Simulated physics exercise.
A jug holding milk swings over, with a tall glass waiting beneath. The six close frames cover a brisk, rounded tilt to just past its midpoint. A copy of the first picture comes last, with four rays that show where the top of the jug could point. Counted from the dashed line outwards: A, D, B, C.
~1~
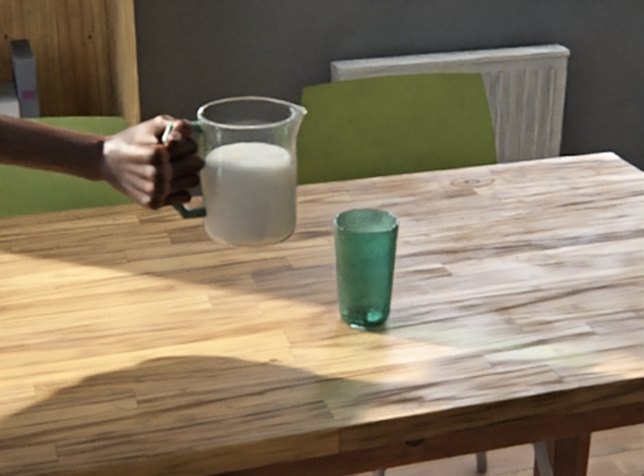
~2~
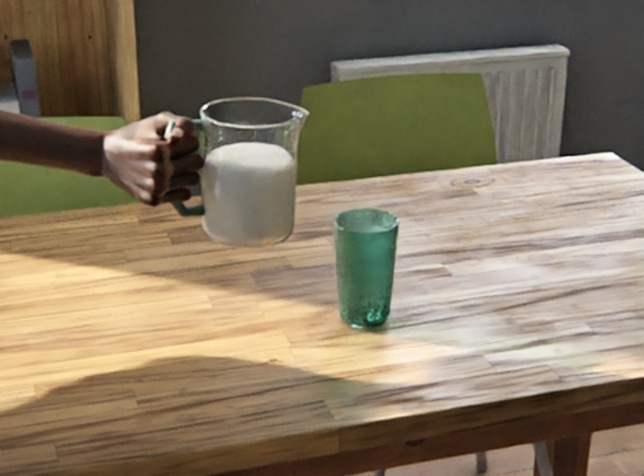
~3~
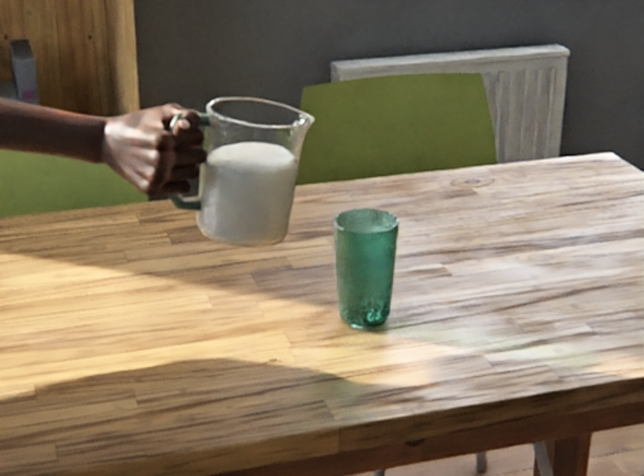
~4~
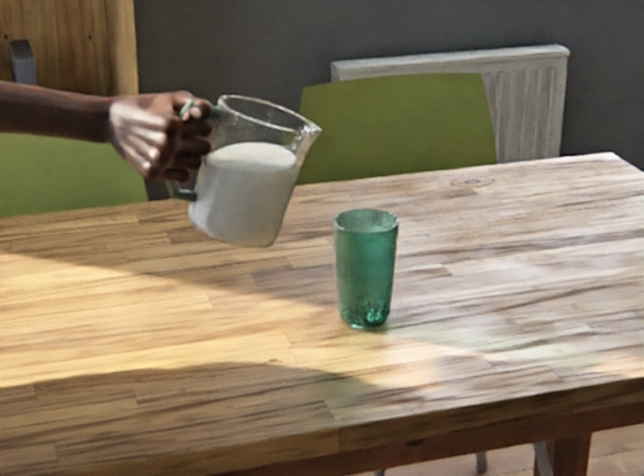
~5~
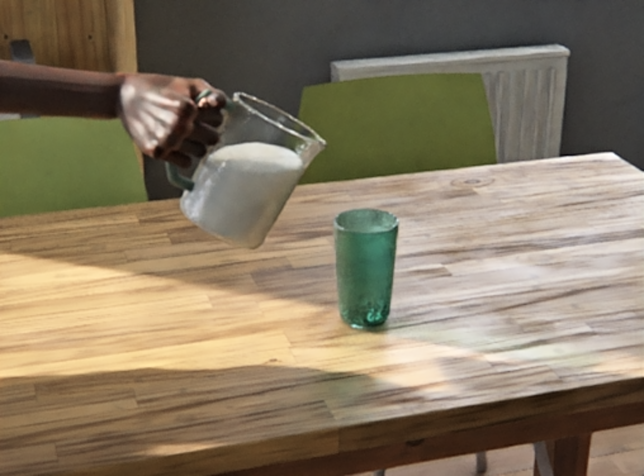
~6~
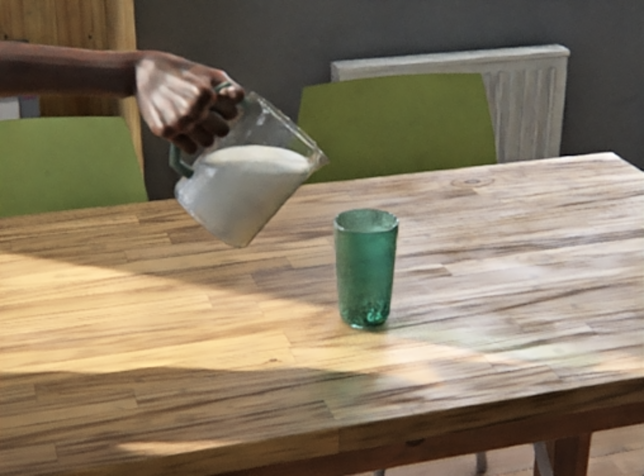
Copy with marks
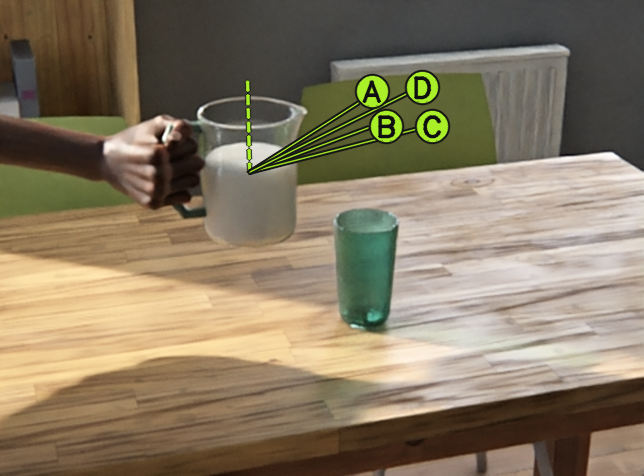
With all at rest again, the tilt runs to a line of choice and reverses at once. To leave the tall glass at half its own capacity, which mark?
Line D.
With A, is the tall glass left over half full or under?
Under half.
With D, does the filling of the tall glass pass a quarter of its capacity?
Yes, clearly.
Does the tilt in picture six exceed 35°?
Yes.
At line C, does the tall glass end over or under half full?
Over half.
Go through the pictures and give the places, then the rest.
Upright, lip at (304, 110); rim of the tall glass round (366, 220); nothing has left yet, in the first frame.
Tipped about 2°, lip at (306, 112); nothing has left yet, in the second frame.
Tipped about 9°, lip at (312, 118); nothing has left yet, in the third frame.
Tipped about 18°, lip at (319, 129); nothing has left yet, in the fourth frame.
Tipped about 30°, lip at (325, 143); nothing has left yet, in the fifth frame.
Tipped about 43°, lip at (328, 159); nothing has left yet, in the sixth frame.
On the marked copy, A at (358, 102); B at (368, 127); C at (415, 129); D at (407, 93).
For line A, the tall glass ends with about 30 % of what it can hold.
For line B, the tall glass ends with about 68 % of what it can hold.
For line C, the tall glass ends with about 79 % of what it can hold; 7 % of the milk is spilt.
For line D, the tall glass ends with about 48 % of what it can hold.
